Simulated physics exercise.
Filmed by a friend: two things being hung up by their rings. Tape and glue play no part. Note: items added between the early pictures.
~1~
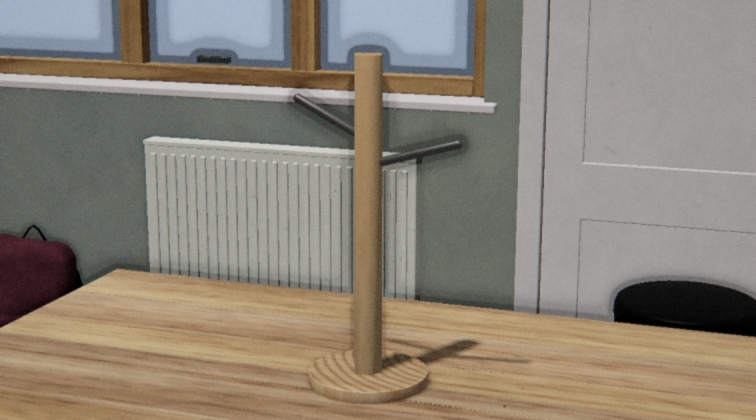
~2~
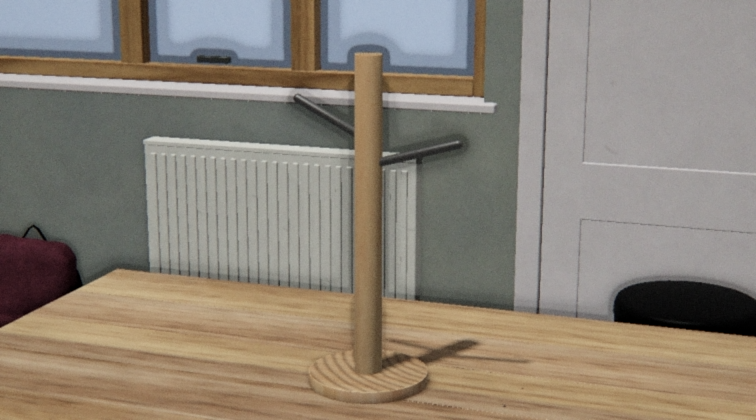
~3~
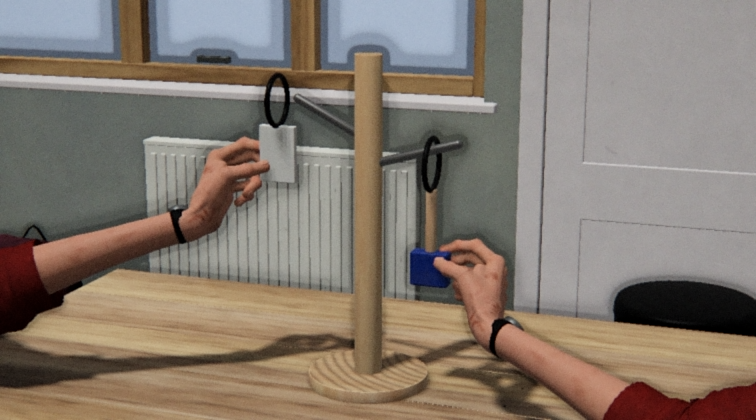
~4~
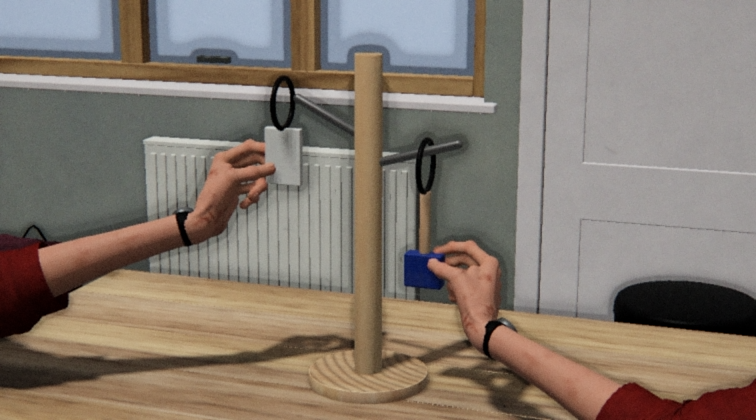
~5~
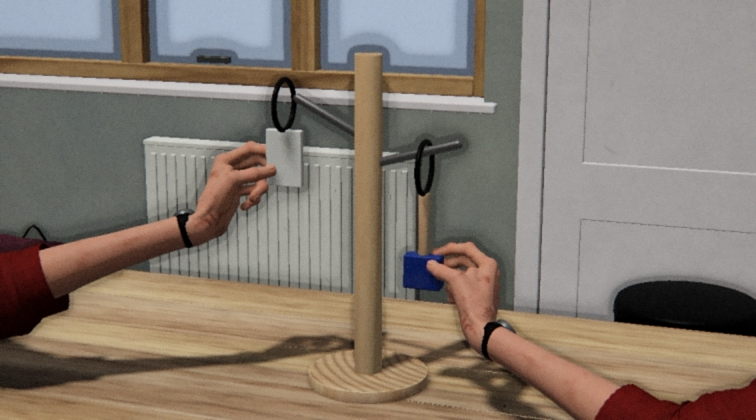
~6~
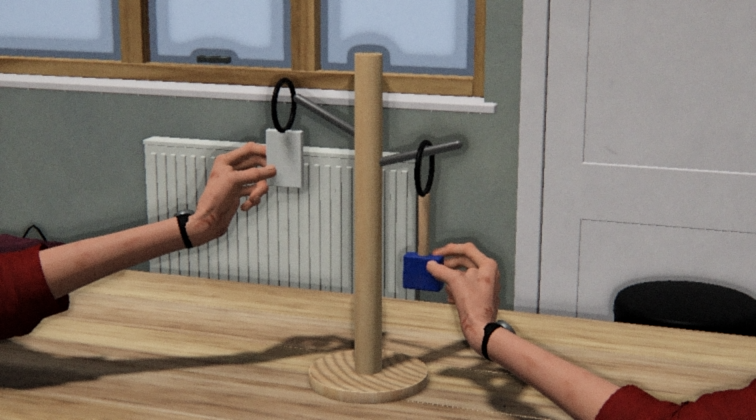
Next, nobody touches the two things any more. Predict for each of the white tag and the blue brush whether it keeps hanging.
Prediction - the white tag comes off; the blue brush keeps hanging.
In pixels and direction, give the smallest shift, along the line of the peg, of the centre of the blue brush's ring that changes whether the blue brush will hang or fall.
Around 36 pixels to the right.
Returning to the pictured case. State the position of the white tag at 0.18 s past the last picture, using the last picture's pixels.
Look for its middle near pixel (286, 203).
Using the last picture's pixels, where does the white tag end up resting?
Resting spot: Approximately (287, 320).
Then, 0.18 s on from there, white tag on its way down near (286, 204); blue brush at rest near (424, 216).
In the end, the white tag slips down, near (287, 320); the blue brush hangs there, near (424, 216).
